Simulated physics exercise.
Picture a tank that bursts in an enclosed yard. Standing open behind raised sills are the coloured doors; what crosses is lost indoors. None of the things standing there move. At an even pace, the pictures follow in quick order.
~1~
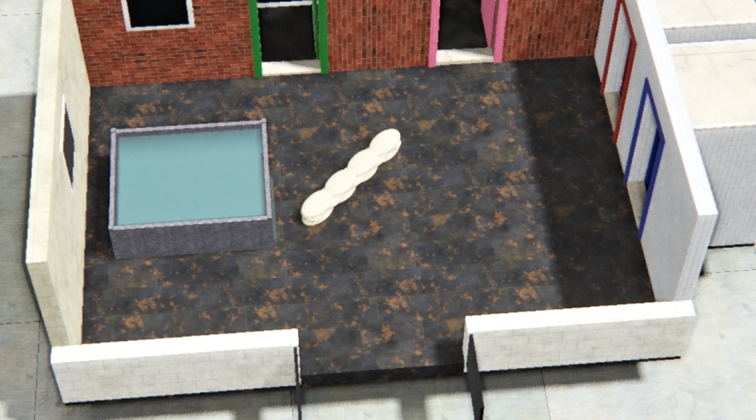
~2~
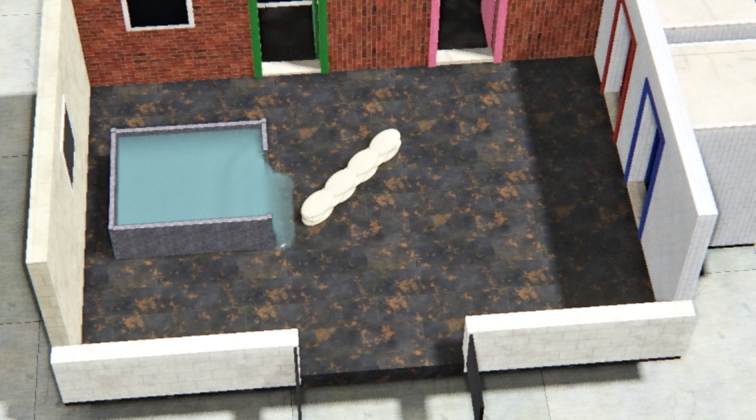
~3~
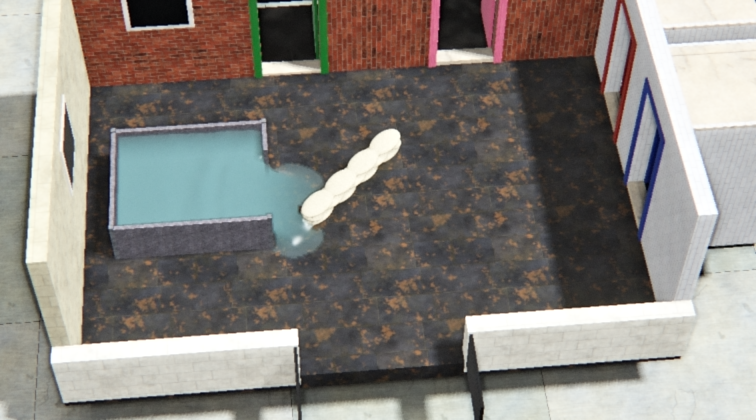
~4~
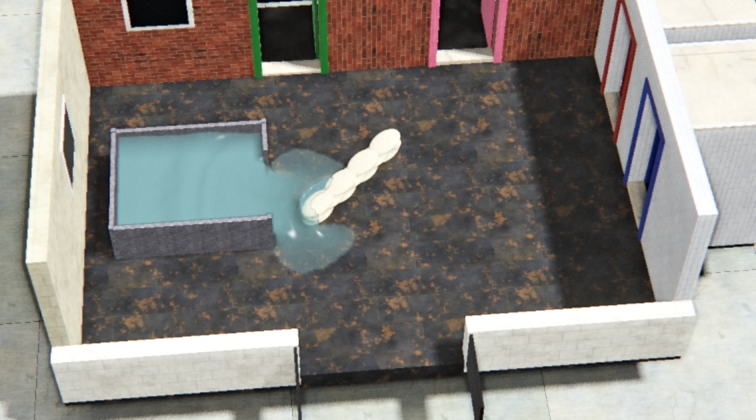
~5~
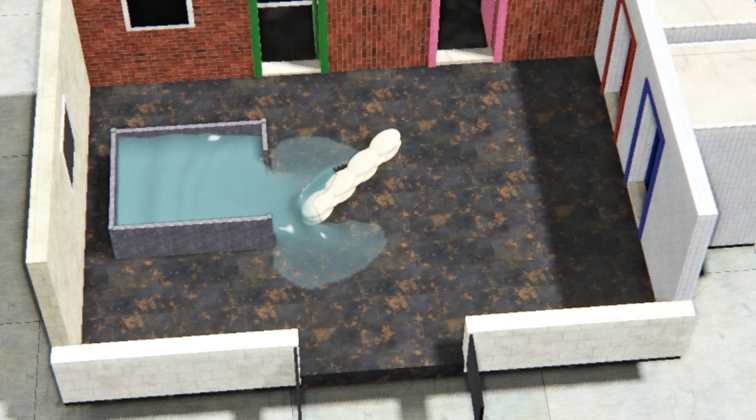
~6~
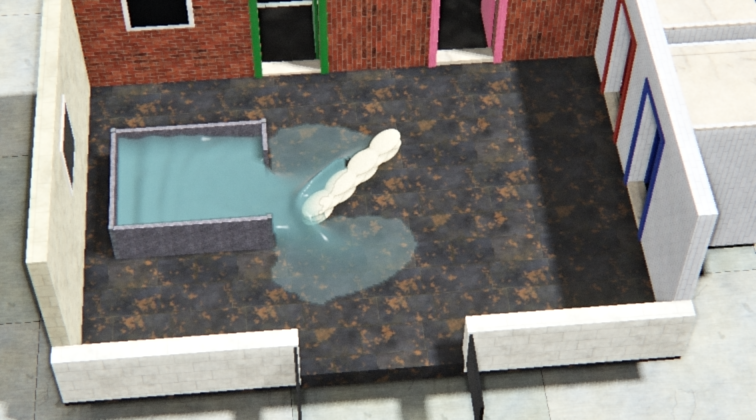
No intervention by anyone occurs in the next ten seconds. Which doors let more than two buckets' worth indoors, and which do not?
One by one: The blue door sees no more than two buckets come in; the pink door sees no more than two buckets come in; the red door sees more than two buckets come in; the green door sees more than two buckets come in.
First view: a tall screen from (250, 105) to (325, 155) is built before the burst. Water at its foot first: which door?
That'd be the pink door.
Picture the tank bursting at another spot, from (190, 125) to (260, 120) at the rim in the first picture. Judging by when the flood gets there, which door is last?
Answer: The door marked blue.
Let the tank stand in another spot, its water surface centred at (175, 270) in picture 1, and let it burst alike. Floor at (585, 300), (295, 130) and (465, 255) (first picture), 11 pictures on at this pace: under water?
In the order asked: Reached by the flood, not reached, reached by the flood.
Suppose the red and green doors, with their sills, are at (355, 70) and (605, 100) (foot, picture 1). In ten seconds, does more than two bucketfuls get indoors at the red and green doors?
As I see it, the red door crosses the line and the green door crosses the line.
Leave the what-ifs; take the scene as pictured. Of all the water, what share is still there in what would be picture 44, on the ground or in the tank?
Estimate: Close to 78 %.
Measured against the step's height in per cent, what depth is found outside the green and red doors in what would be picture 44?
Estimate, in order: 130 and 270 percent.
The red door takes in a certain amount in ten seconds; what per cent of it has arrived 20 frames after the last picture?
My estimate: Close to 0 per cent.
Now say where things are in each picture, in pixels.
In the first picture, the open tank at (190, 177) is whole and still.
In the second picture, the front is at (278, 176), out from the gap at (267, 202).
In the third picture, the front is at (310, 174), out from the gap at (267, 204).
In the fourth picture, the front is at (343, 171), out from the gap at (267, 204).
In the fifth picture, water pours out at (267, 204) and has run to (376, 249).
In the sixth picture, the front is at (406, 250), out from the gap at (267, 205).
A moment on, water covers 25 % of the floor; the blue door not reached, the pink door not reached, the red door not reached, the green door not reached.
Next, water covers 45 % of the floor; the blue door not reached, the pink door wet at the sill, nothing in, the red door not reached, the green door under two buckets in.
Then, water covers 60 % of the floor; the blue door not reached, the pink door under two buckets in, the red door under two buckets in, the green door over two buckets in.
Later, water covers 70 % of the floor; the blue door under two buckets in, the pink door under two buckets in, the red door over two buckets in, the green door over two buckets in.
In the end, water covers 85 % of the floor; the blue door under two buckets in, the pink door under two buckets in, the red door far over two buckets in, the green door over two buckets in.
